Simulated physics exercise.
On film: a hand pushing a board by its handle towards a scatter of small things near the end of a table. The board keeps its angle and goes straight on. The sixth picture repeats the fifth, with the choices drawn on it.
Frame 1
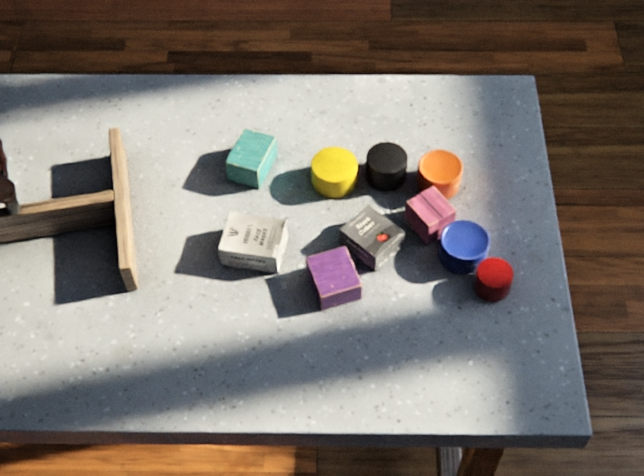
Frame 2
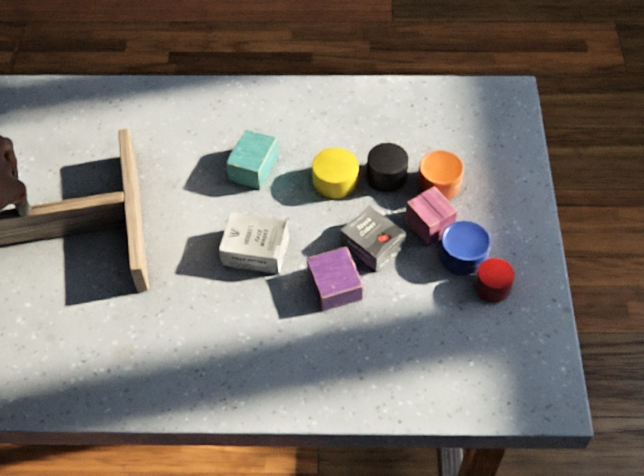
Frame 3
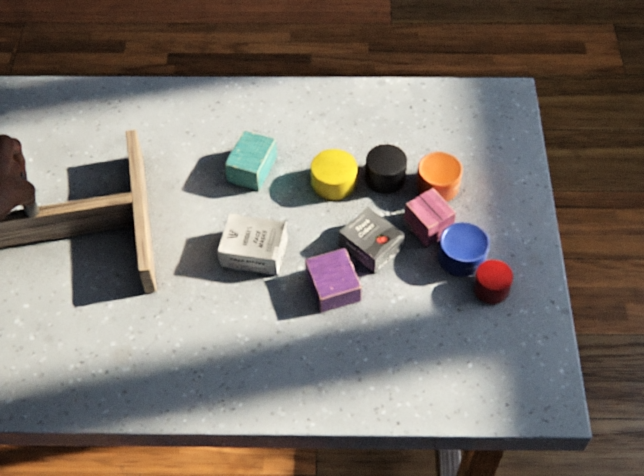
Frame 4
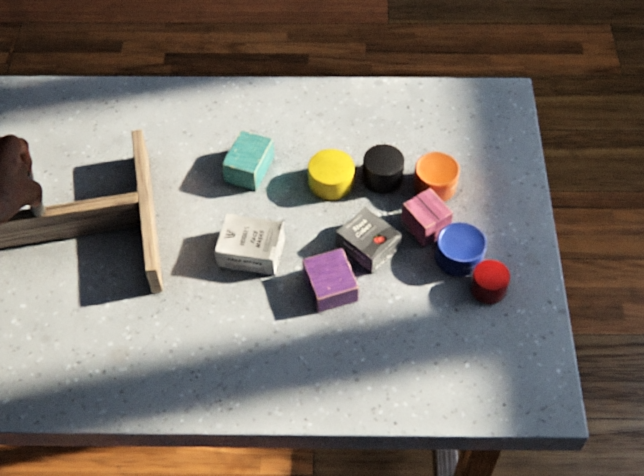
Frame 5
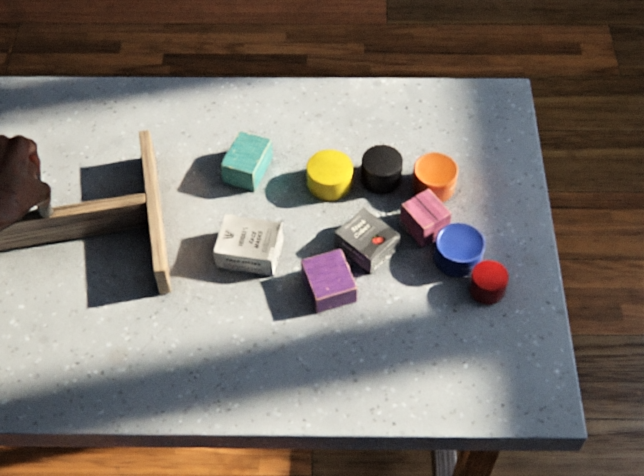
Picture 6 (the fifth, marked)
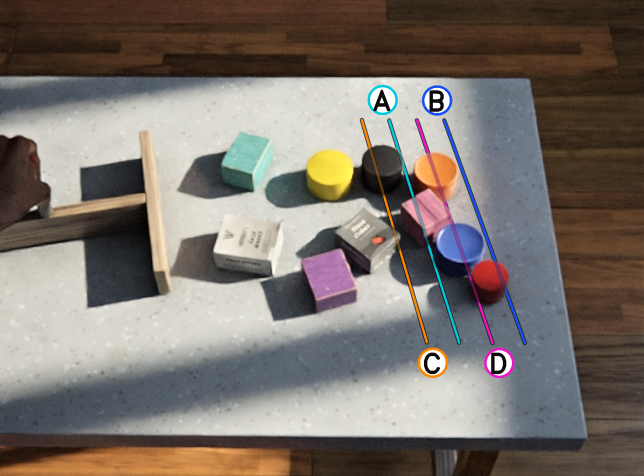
On a grey tabletop, a hand slowly pushes a wooden board rightward towards scattered colourful objects.
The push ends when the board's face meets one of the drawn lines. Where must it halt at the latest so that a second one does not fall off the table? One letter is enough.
At D, and not beyond.
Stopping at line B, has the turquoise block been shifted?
Yes.
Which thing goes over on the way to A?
The blue tub goes over.
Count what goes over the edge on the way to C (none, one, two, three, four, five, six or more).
In all, none.
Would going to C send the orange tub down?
No.
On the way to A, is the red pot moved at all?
By then, yes.
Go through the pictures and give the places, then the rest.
In the first picture, purple block (334, 278); red pot (493, 279); pink box (430, 216).
In the second picture, board (129, 195); white box (255, 243).
In the third picture, board (137, 196); orange tub (439, 177).
In the fourth picture, board (144, 196); grey packet (368, 240).
In the fifth picture, board (151, 196); black tin (381, 170); purple block (329, 281); red pot (488, 282).
On the marked copy, A at (421, 222); B at (481, 222); C at (392, 222); D at (452, 222).
Following D. Soon after the start, board (258, 197); turquoise block (273, 158); white box (302, 239).
Later, board (367, 198); blue tub (512, 246); pink box (488, 208).
In the end, board (450, 198); blue tub over the edge; grey packet (547, 245); one fallen.
As for the rest, A is within the limit but short; B drops three; C is within the limit but short.
